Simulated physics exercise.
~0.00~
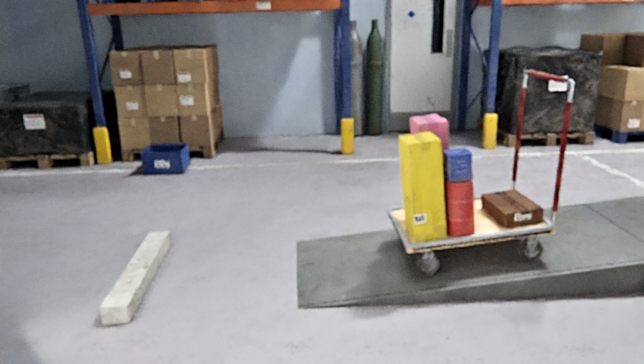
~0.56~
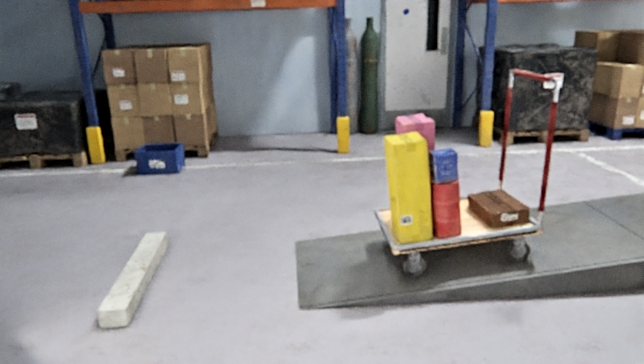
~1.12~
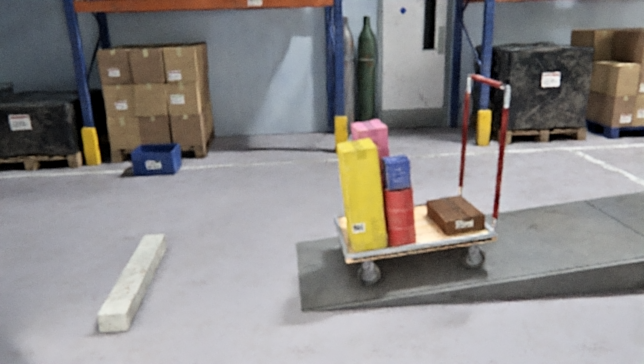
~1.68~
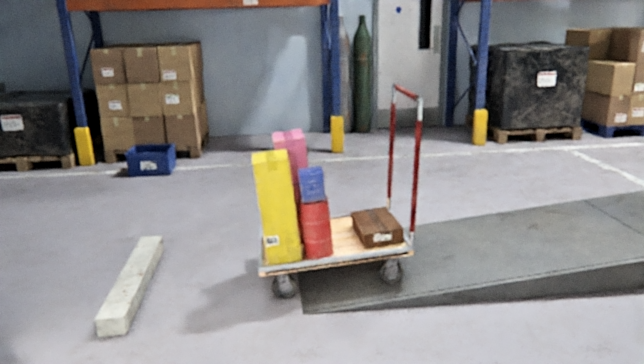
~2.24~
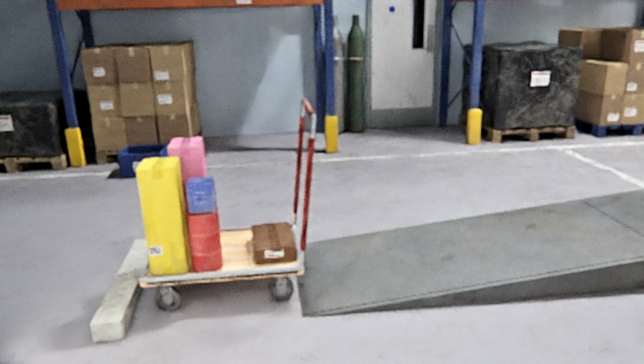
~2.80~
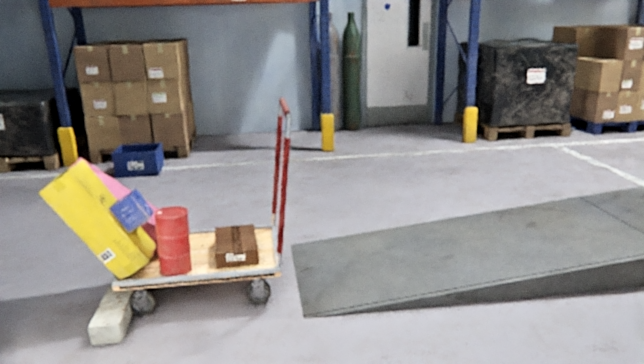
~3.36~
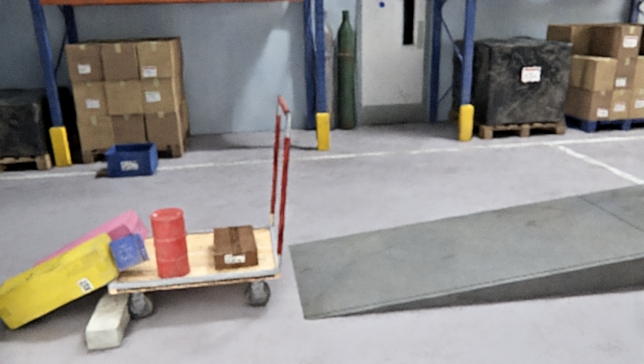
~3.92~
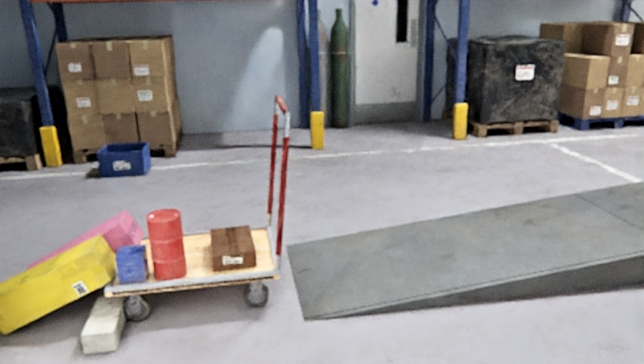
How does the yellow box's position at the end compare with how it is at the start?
At the start the yellow box stands upright on the trolley deck. By the end it is lying on its side off the front of the trolley, by the kerb.
